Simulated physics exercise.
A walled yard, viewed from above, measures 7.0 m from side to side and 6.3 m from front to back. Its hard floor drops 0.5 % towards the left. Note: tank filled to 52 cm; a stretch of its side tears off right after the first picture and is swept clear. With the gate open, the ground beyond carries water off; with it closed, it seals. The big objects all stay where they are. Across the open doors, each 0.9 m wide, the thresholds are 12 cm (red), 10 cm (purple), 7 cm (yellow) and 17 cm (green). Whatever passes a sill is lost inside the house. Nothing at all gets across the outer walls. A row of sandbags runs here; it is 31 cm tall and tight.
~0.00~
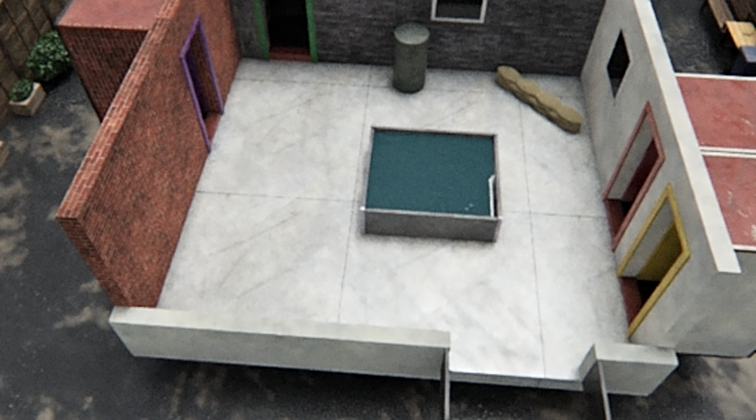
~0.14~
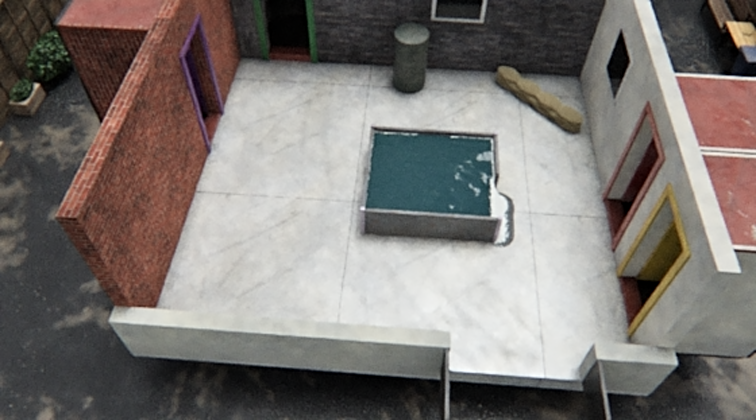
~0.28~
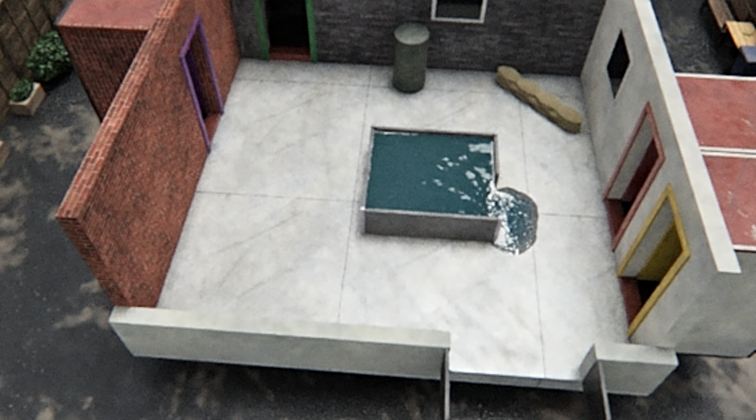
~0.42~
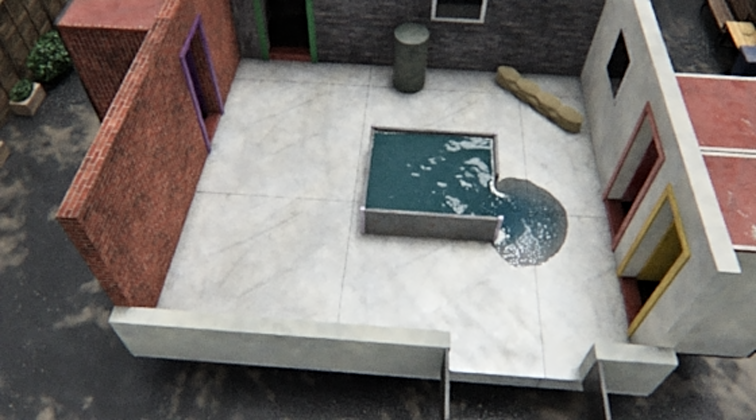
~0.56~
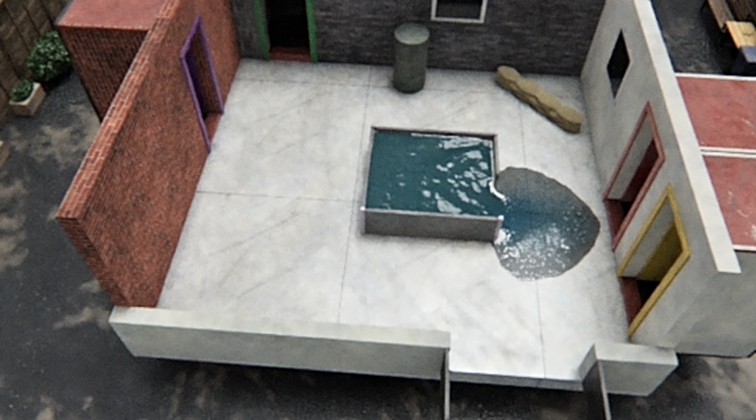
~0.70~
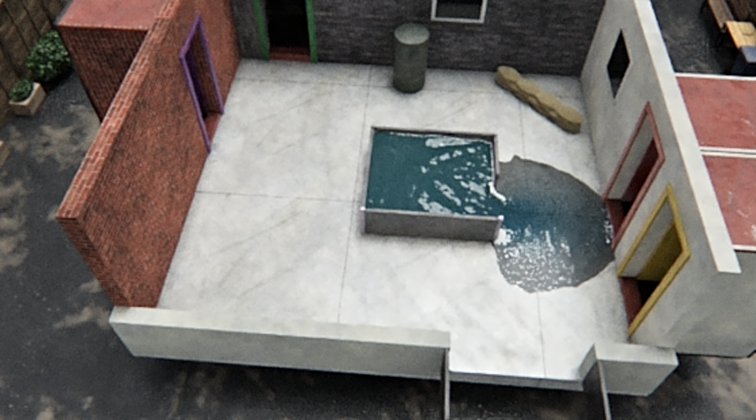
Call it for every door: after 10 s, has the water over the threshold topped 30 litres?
Red door topped, purple door not topped, yellow door topped, green door not topped.
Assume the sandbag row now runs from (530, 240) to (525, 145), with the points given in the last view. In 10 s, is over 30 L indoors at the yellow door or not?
Measured against that limit, the yellow door comes out beyond it.
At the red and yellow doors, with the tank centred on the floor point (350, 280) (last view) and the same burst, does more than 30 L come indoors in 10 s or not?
Red: Within limit; yellow: Too much.
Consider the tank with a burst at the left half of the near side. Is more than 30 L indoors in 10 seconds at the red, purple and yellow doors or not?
For red, too little; for purple, too little; for yellow, too little.
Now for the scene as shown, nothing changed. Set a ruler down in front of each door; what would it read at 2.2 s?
Centimetres: Red 26 / purple 0 / yellow 15 / green 0.
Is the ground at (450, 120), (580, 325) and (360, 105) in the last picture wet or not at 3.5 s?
Point 1: Unreached; point 2: Reached; point 3: Unreached.
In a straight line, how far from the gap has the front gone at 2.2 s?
I'd say close to 3.8 m.
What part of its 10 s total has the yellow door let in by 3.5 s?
Some 55 per cent by then.
After 1.4 s water covers 15 % of the floor and is deepest (29 cm) near (500, 227); red door 25 cm at the sill, 32 L in, purple door not reached, yellow door 13 cm at the sill, 0 L in, green door not reached.
After 2.2 s water covers 15 % of the floor and is deepest (32 cm) near (633, 356); red door 26 cm at the sill, 90 L in, purple door not reached, yellow door 15 cm at the sill, 22 L in, green door not reached.
After 3.5 s water covers 30 % of the floor and is deepest (21 cm) near (633, 356); red door 18 cm at the sill, 153 L in, purple door not reached, yellow door 13 cm at the sill, 53 L in, green door not reached.
After 6.0 s water covers 55 % of the floor and is deepest (14 cm) near (635, 368); red door 12 cm at the sill, 176 L in, purple door not reached, yellow door 11 cm at the sill, 87 L in, green door not reached.
After 10.0 s water covers 80 % of the floor and is deepest (10 cm) near (580, 78); red door 7 cm at the sill, 177 L in, purple door not reached, yellow door 7 cm at the sill, 99 L in, green door 1 cm at the sill, 0 L in.
